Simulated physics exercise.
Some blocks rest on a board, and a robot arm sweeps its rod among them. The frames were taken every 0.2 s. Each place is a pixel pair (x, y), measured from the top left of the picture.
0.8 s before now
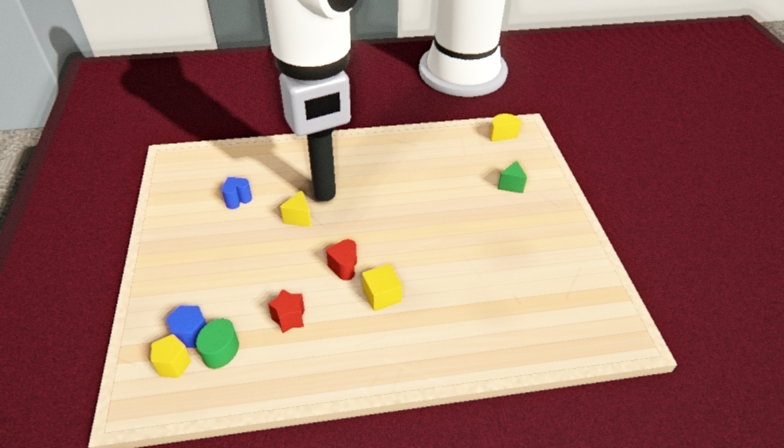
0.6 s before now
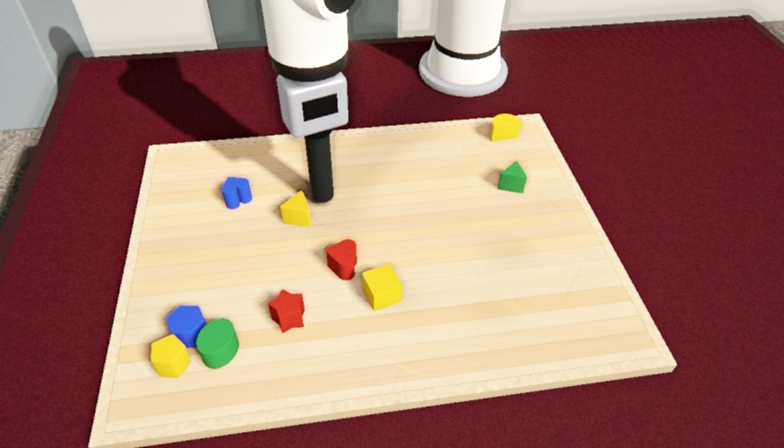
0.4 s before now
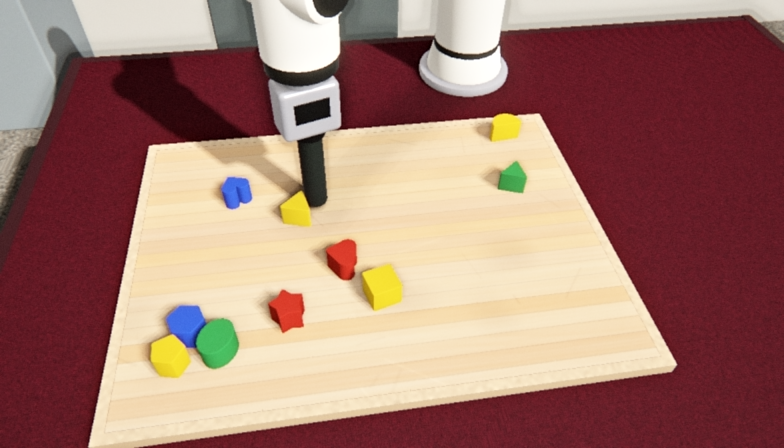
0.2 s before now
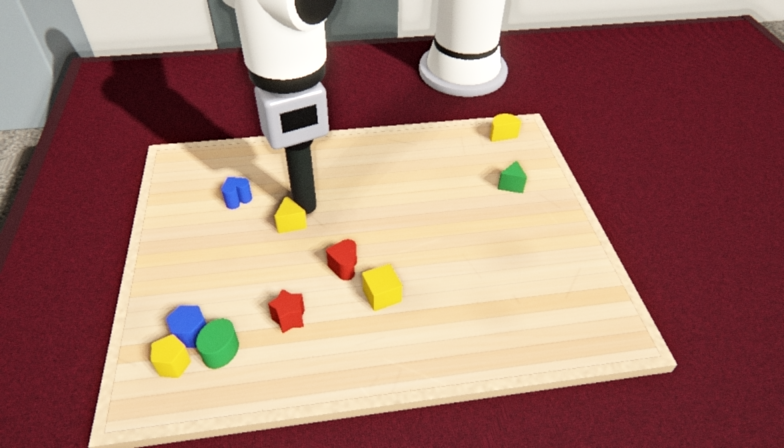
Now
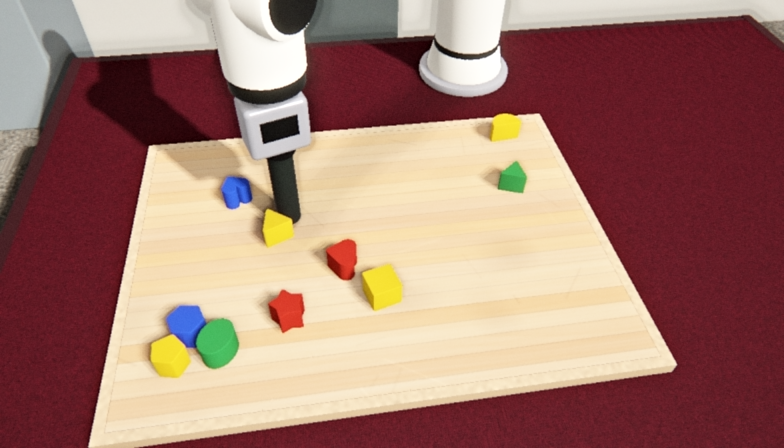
A robot arm moved its black rod slowly left and toward the viewer, nudging the yellow triangular block a short way in that direction while the other coloured blocks on the wooden board stayed still.
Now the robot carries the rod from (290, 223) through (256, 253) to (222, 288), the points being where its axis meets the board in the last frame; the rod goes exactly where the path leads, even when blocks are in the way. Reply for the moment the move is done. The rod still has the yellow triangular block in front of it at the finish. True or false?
Verdict: True.
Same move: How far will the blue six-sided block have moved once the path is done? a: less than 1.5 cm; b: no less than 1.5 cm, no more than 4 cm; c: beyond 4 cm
My answer is option a.
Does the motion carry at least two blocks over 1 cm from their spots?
Short answer: No.
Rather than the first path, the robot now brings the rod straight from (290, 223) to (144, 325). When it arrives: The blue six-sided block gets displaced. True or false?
The statement is false.
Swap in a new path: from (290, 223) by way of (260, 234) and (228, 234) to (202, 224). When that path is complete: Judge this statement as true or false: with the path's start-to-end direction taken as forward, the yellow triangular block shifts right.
This is false.
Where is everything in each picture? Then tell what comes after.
Rod tip (325, 195); block tops, blue six-sided block (185, 318); yellow triangular block (297, 202), in the first frame.
Rod (323, 196); blocks unchanged, in the second frame.
Rod (316, 200); blocks unchanged, in the third frame.
Rod (305, 207); yellow triangular block (289, 208), in the fourth frame.
Rod (289, 218); blue six-sided block (185, 318); yellow triangular block (274, 220), in the fifth frame.
The first path, step by step. One third of the way, rod (267, 237); yellow triangular block (250, 241).
Two thirds of the way, rod (242, 259); yellow triangular block (224, 264).
At the end, rod (221, 283); blue six-sided block in place; yellow triangular block (200, 288).
